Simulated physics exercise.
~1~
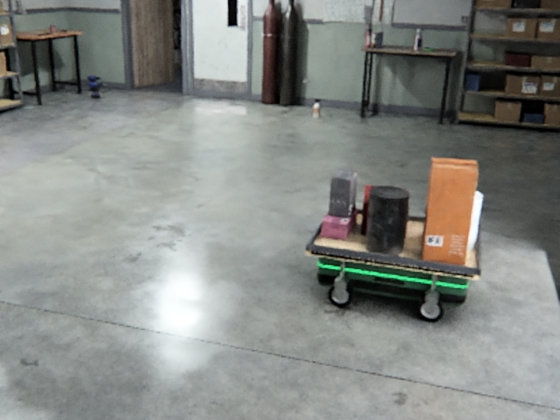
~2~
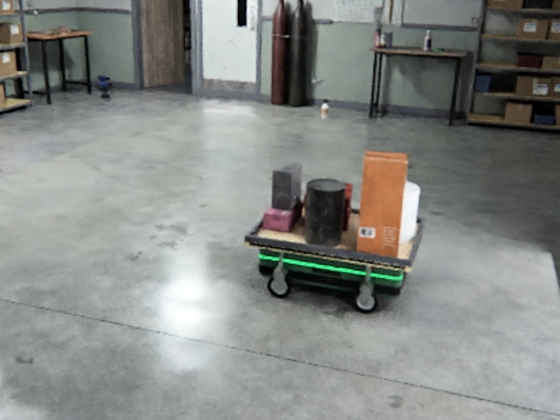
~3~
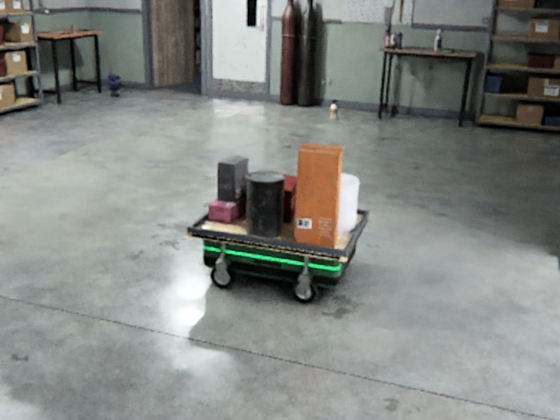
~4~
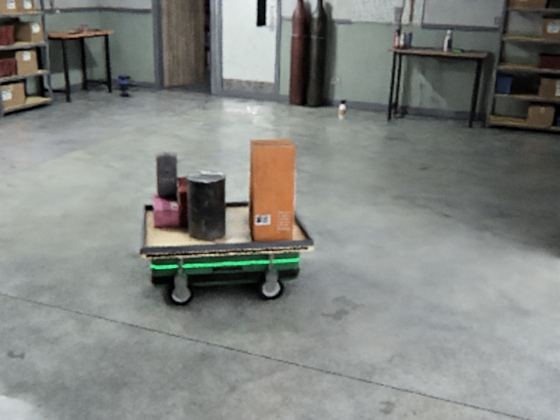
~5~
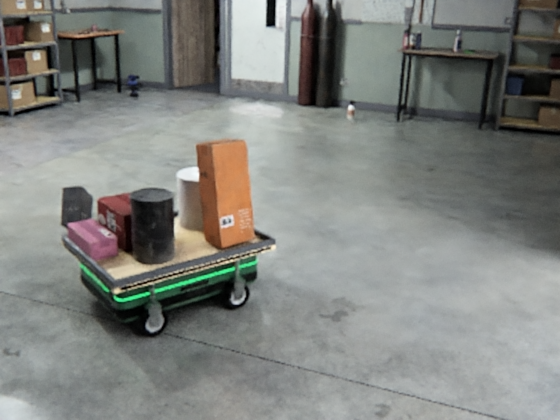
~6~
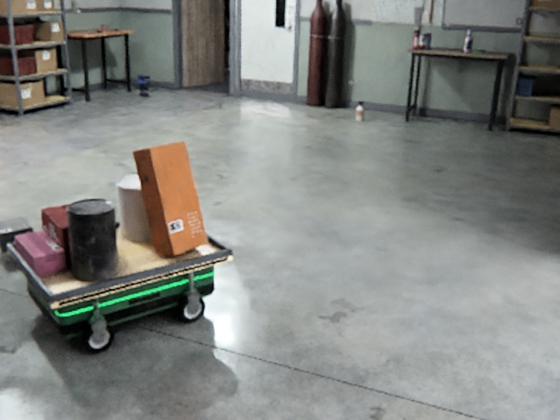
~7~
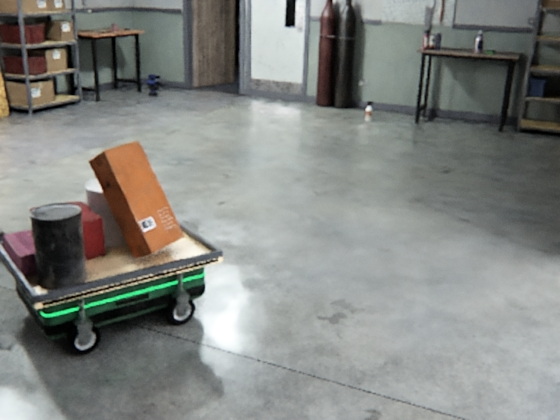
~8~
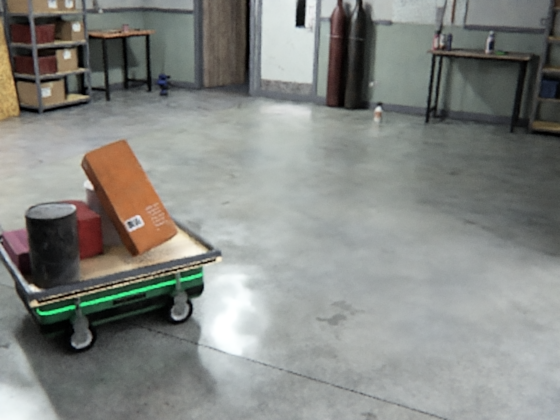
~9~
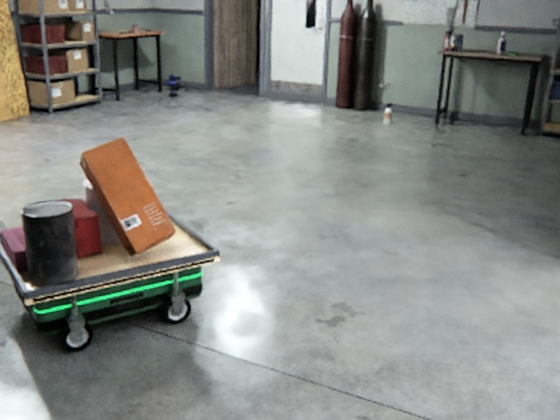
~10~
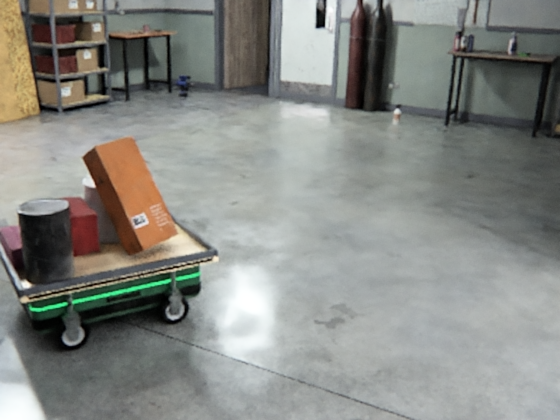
The clip opens on a low cart with a green glowing strip, rolling left across a workshop floor with boxes, parcels and two pails loose on its deck. As it swings round, the grey box at the left begins to lean and goes over the edge, tipping onto its side beyond the deck. The cart carries on toward the lower left, and the tall orange box tilts further and further to the left while the black pail stays upright. Finally the cart comes to rest at the left, the orange box still aboard, leaning steeply near the white pail.
